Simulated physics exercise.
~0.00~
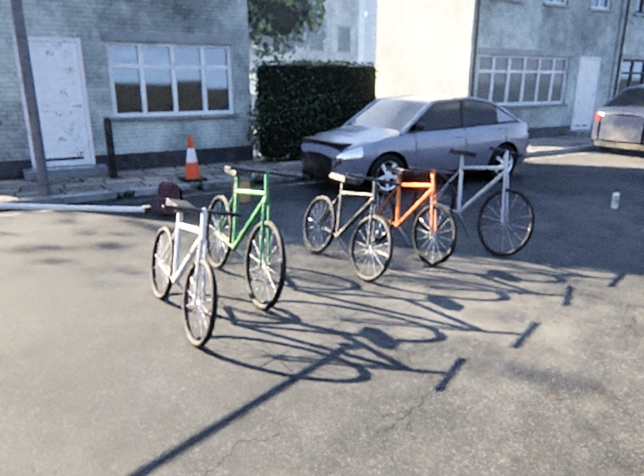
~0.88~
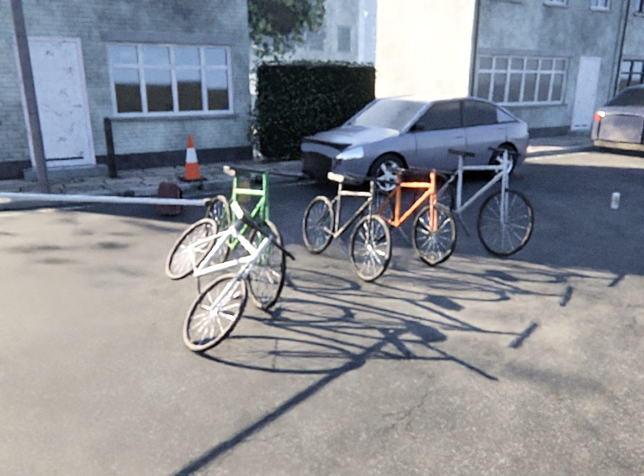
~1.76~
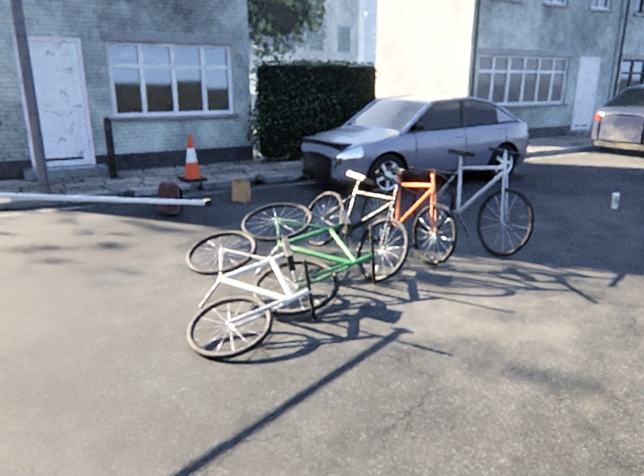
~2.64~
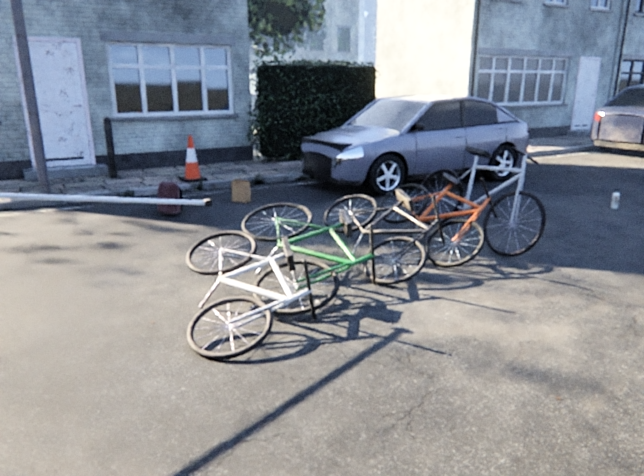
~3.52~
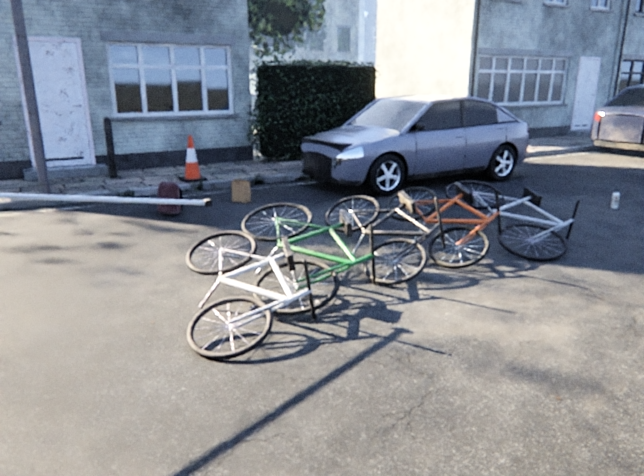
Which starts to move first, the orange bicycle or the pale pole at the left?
The pale pole starts to move first. The orange bicycle is still upright when the pole has already shifted to the right, and it only tips later.
